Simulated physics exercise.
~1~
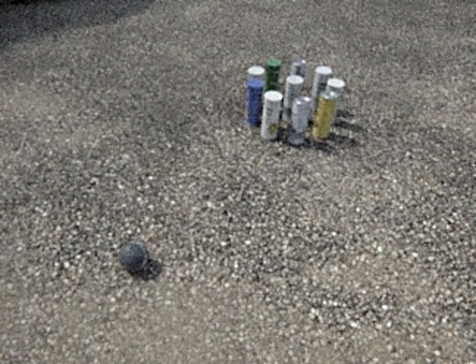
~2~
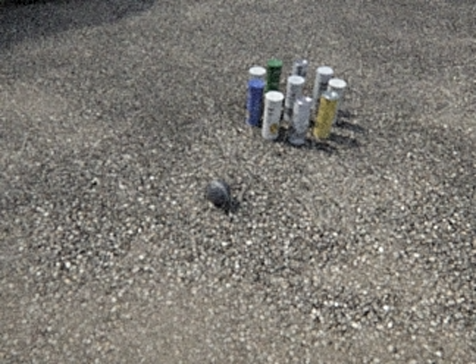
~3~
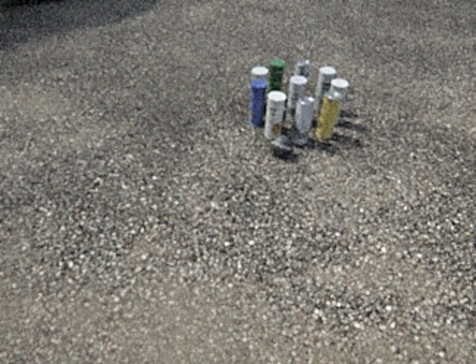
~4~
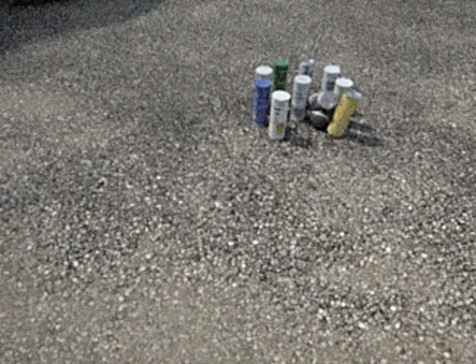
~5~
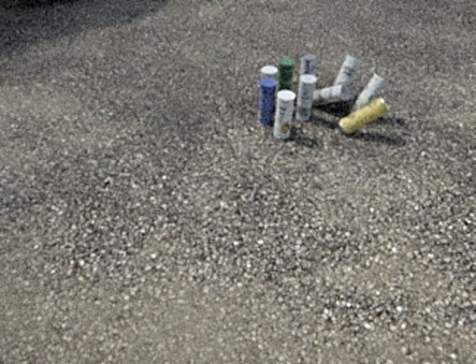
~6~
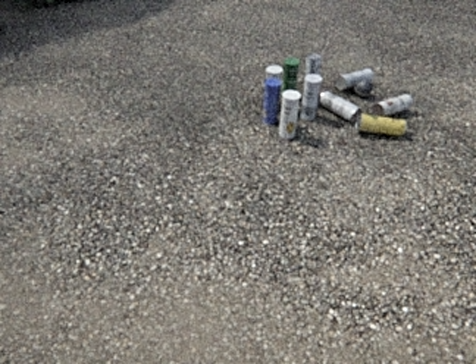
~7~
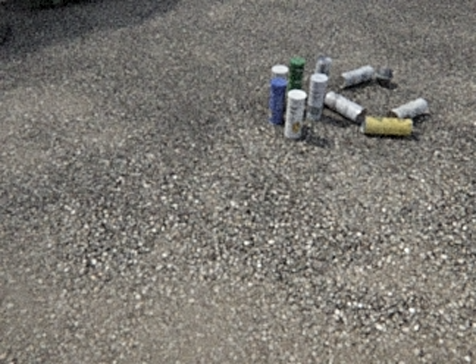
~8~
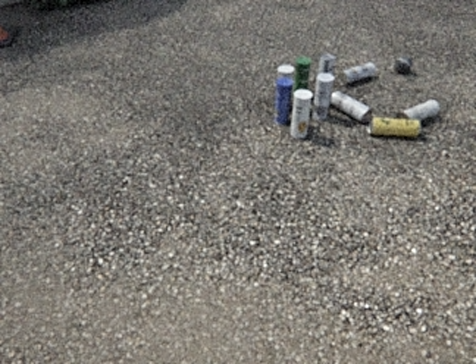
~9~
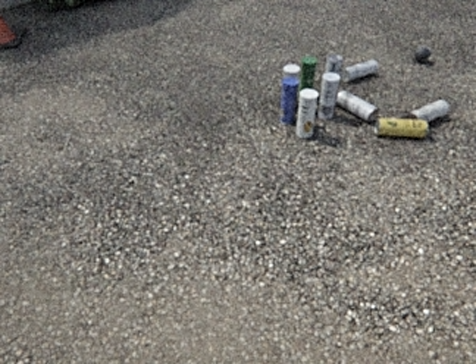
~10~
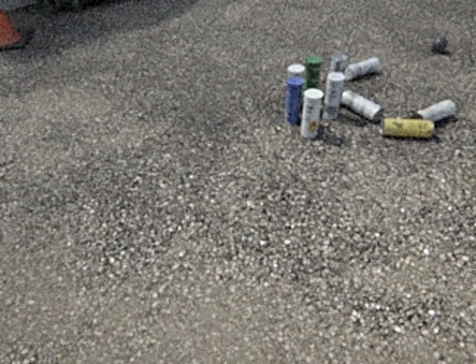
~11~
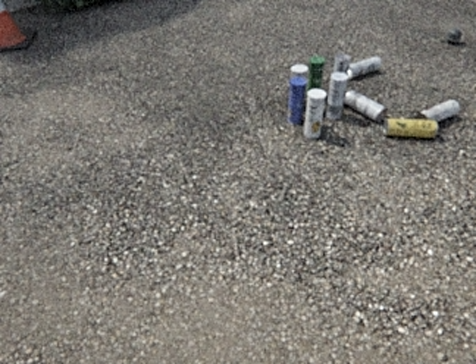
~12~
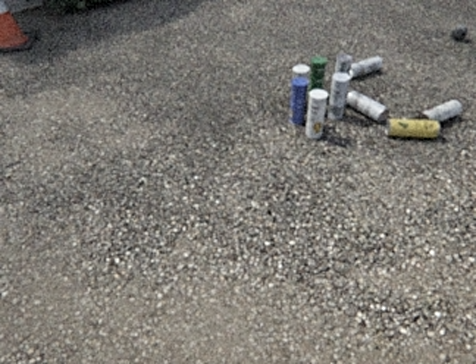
On gravelly pavement, a dark ball rolls into standing canisters, topples four, and rolls away.
